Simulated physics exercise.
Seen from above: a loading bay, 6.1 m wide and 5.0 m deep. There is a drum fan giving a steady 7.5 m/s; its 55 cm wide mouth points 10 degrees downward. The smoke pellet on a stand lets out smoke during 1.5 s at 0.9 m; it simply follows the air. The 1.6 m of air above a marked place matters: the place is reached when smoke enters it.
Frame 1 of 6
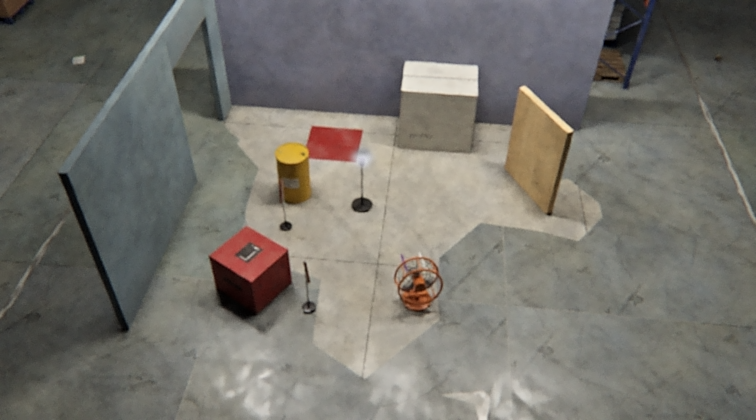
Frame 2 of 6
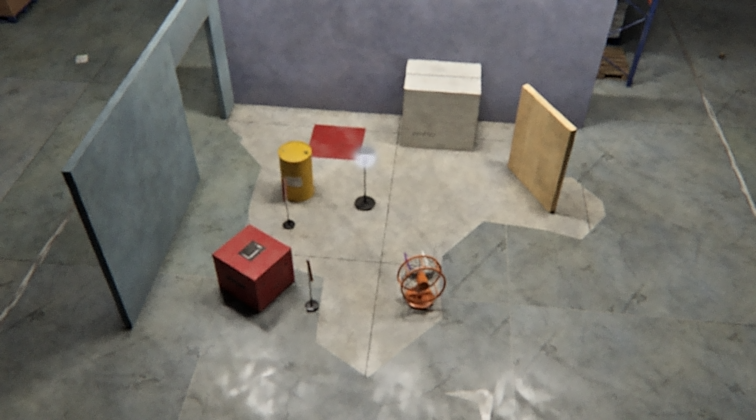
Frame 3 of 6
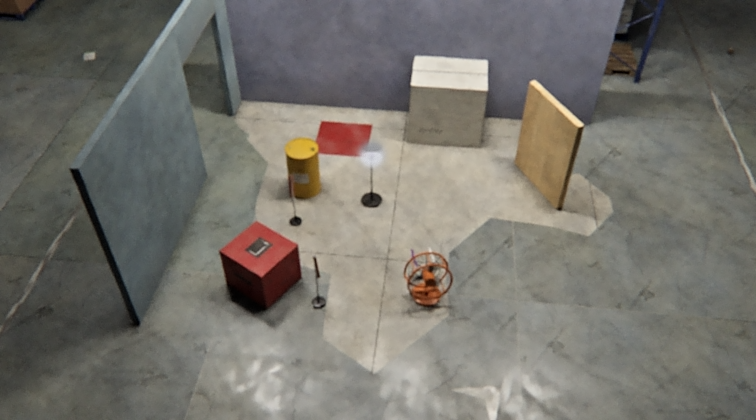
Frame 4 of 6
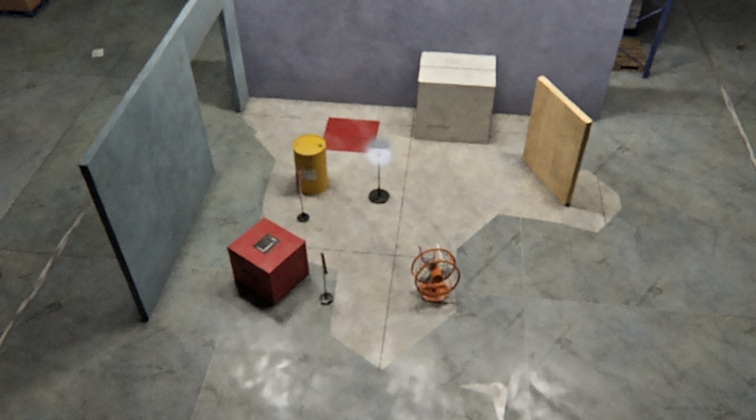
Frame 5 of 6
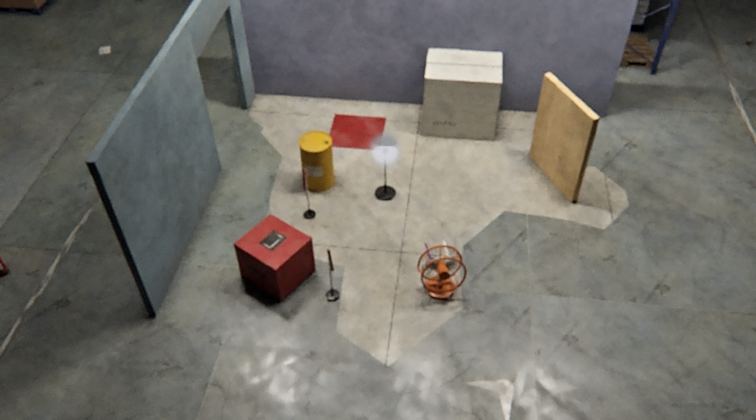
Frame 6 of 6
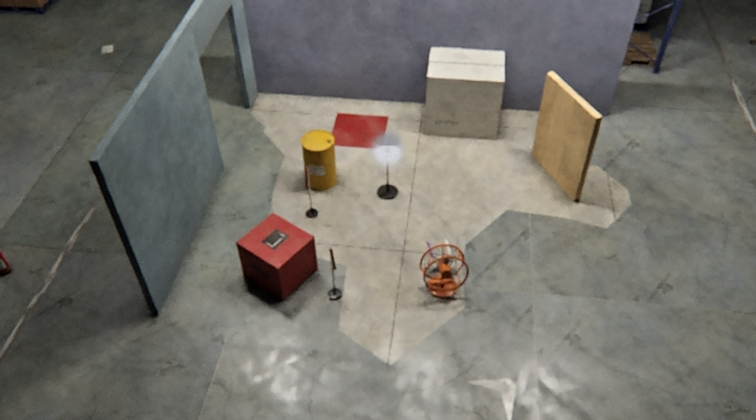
Pale smoke lingering in a small puff above a stand between red floor patch and orange fan, the overhead view drifting slightly.
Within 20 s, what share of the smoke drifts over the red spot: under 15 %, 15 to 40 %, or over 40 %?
Over 40 %.
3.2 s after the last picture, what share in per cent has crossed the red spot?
Roughly 80 per cent.
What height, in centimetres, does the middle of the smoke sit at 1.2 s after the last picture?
60 cm.
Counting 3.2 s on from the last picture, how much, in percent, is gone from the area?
About 15 %.
Then, 1.2 s after the last picture, 0 % is gone from the area; 11 % has passed over the red spot, and the middle of the rest is near (385, 154).
Then, 3.2 s after the last picture, 16 % is gone from the area; 85 % has passed over the red spot, and the middle of the rest is near (269, 63).
Then, 7.2 s after the last picture, 69 % is gone from the area; 87 % has passed over the red spot, and the middle of the rest is near (145, 128).
Then, 19.2 s after the last picture, 98 % is gone from the area; 87 % has passed over the red spot.
